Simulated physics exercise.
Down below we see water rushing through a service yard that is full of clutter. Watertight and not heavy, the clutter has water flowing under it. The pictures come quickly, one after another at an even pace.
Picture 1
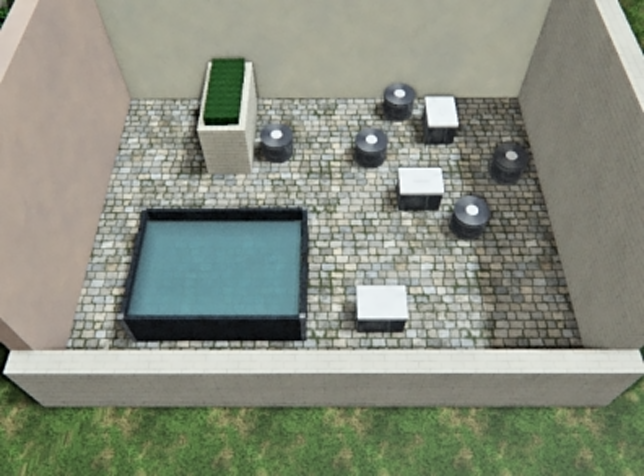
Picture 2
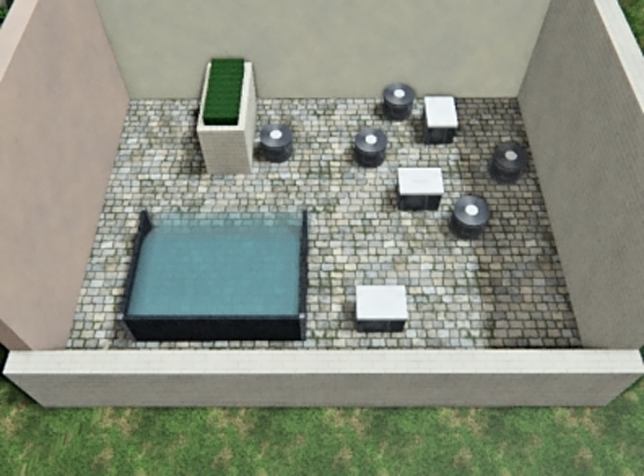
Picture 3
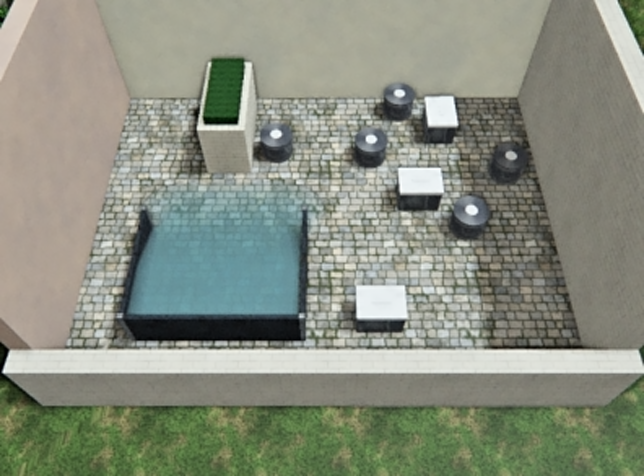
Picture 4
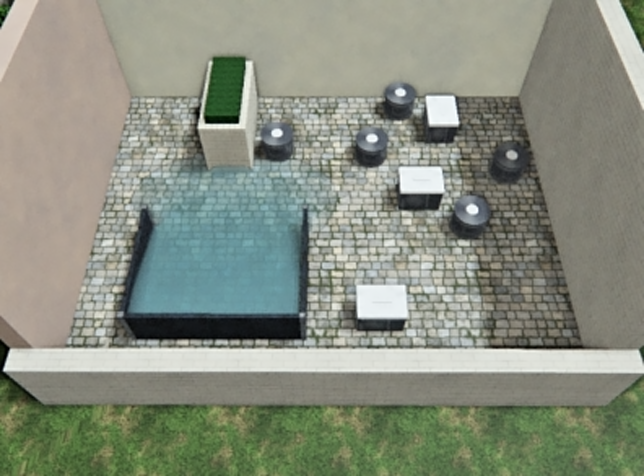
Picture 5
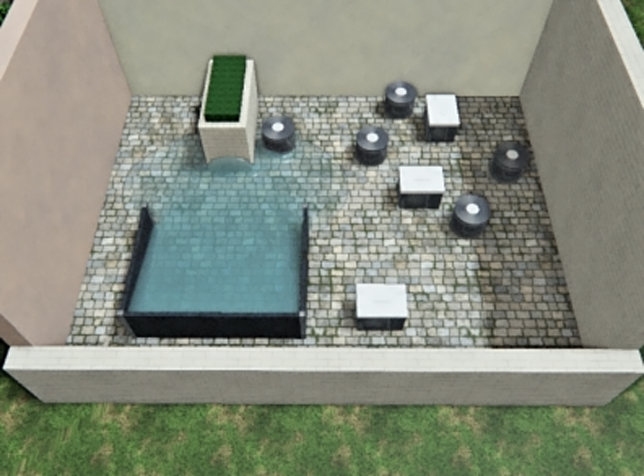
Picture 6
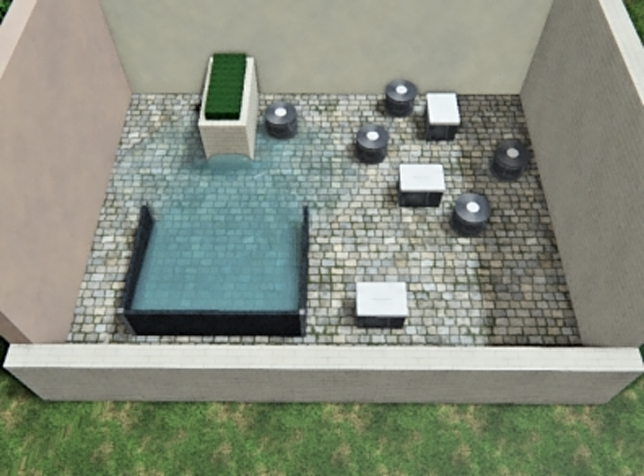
In this clip, the far side of a dark-walled pool in a paved, walled yard disappears and water spreads back across the stones around a planter, then nudges a nearby round grey tub slightly while the other objects barely move.
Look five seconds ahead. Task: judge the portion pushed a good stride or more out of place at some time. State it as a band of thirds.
It falls in the band from one to two thirds.
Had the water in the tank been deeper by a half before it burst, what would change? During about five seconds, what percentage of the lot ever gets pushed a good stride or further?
I'd put it near 90 per cent of the loose things.
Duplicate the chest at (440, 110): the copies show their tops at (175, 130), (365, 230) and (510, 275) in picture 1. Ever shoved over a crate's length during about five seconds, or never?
Shoved clear, stays put, stays put.
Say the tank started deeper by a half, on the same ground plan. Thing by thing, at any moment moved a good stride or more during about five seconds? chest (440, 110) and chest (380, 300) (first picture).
First one: Travelled that far, second one: Stayed within that.
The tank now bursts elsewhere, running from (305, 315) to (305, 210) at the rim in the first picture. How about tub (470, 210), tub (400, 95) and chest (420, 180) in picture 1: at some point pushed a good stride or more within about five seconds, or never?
Working through them in order, the first gets shoved clear, the second gets shoved clear and the last gets shoved clear.
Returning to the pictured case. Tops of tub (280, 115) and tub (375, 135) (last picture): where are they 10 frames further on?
Approximately (310, 86) for one and (413, 125) for the other.
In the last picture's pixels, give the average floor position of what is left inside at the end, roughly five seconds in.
About (473, 226).
A moment on, 1 of 8 are well off their spots; 0 afloat.
Next, 2 of 8 are well off their spots; 1 afloat.
Later, 4 of 8 are well off their spots; 5 afloat.
In the end, 5 of 8 are well off their spots, and 5 have been at some point; 4 afloat.
